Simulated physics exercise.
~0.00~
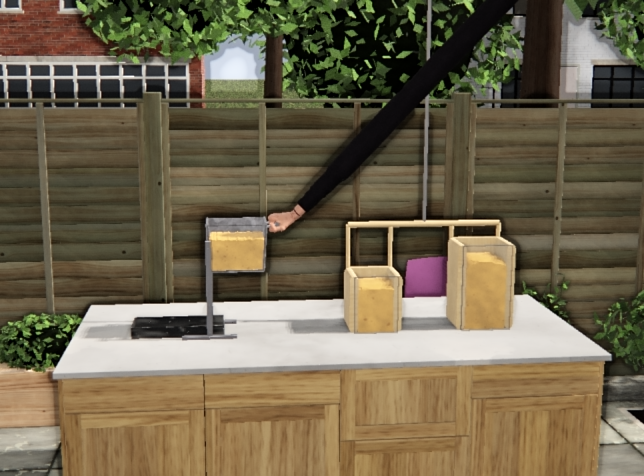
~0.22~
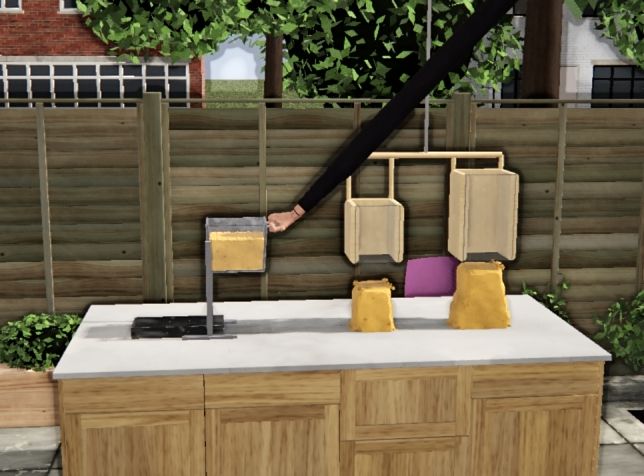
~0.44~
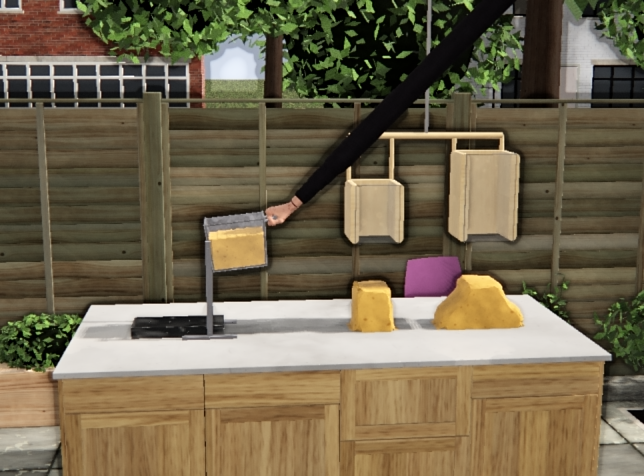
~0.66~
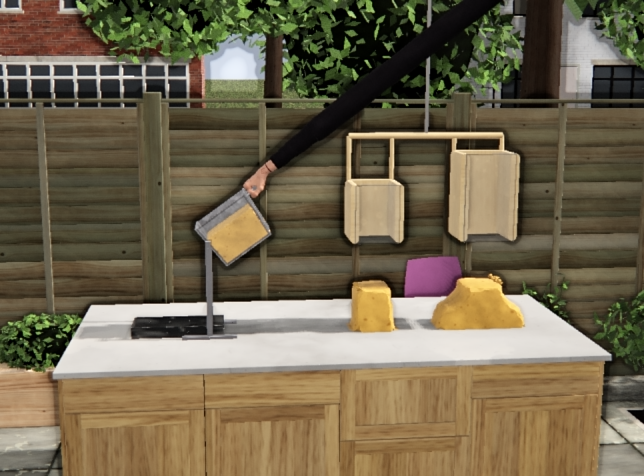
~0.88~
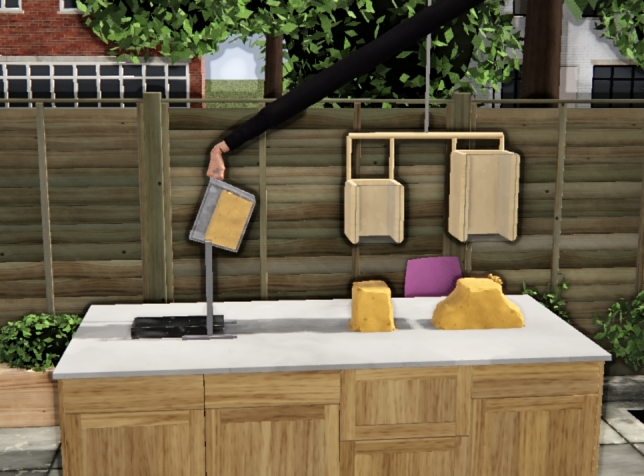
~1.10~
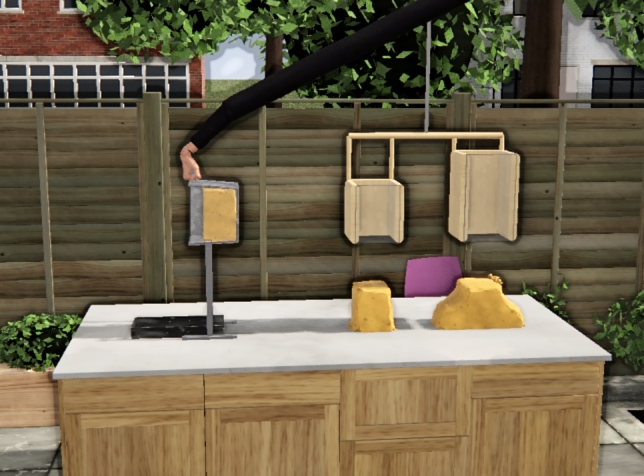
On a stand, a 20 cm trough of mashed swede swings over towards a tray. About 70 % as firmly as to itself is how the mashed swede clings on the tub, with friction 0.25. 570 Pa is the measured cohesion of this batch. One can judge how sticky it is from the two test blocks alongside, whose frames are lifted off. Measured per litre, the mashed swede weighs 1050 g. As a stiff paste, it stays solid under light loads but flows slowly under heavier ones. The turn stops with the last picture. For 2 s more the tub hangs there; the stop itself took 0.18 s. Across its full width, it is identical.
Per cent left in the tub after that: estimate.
Roughly 99 percent.
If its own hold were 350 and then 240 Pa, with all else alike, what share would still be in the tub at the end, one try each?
50 %, then 45 %.
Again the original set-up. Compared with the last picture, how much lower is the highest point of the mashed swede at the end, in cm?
5 cm or so.
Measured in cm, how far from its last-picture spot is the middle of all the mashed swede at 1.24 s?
Something like 2 cm, I'd say.
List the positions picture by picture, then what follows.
Handle-side rim at (265, 224), tilt 0 degrees; top of the mashed swede at (215, 240); blocks stand 21 cm, 32 cm (left to right), in the first frame.
Handle-side rim at (265, 224), tilt 0 degrees; top of the mashed swede at (215, 240); blocks stand 20 cm, 28 cm (left to right), in the second frame.
Handle-side rim at (263, 218), tilt 6 degrees; top of the mashed swede at (260, 234); blocks stand 20 cm, 21 cm (left to right), in the third frame.
Handle-side rim at (243, 195), tilt 36 degrees; top of the mashed swede at (250, 209); blocks stand 20 cm, 21 cm (left to right), in the fourth frame.
Handle-side rim at (210, 184), tilt 69 degrees; top of the mashed swede at (224, 191); blocks stand 20 cm, 21 cm (left to right), in the fifth frame.
Handle-side rim at (189, 186), tilt 89 degrees; top of the mashed swede at (205, 190); blocks stand 20 cm, 21 cm (left to right), in the sixth frame.
After 1.24 s, the tub is at 89 degrees and holds 100 %.
After 1.41 s, the tub is at 89 degrees and holds 100 %.
After 1.58 s, the tub is at 89 degrees and holds 99 %.
After 1.75 s, the tub is at 89 degrees and holds 99 %.
After 3.10 s, at the end, the tub is at 89 degrees and holds 99 %.
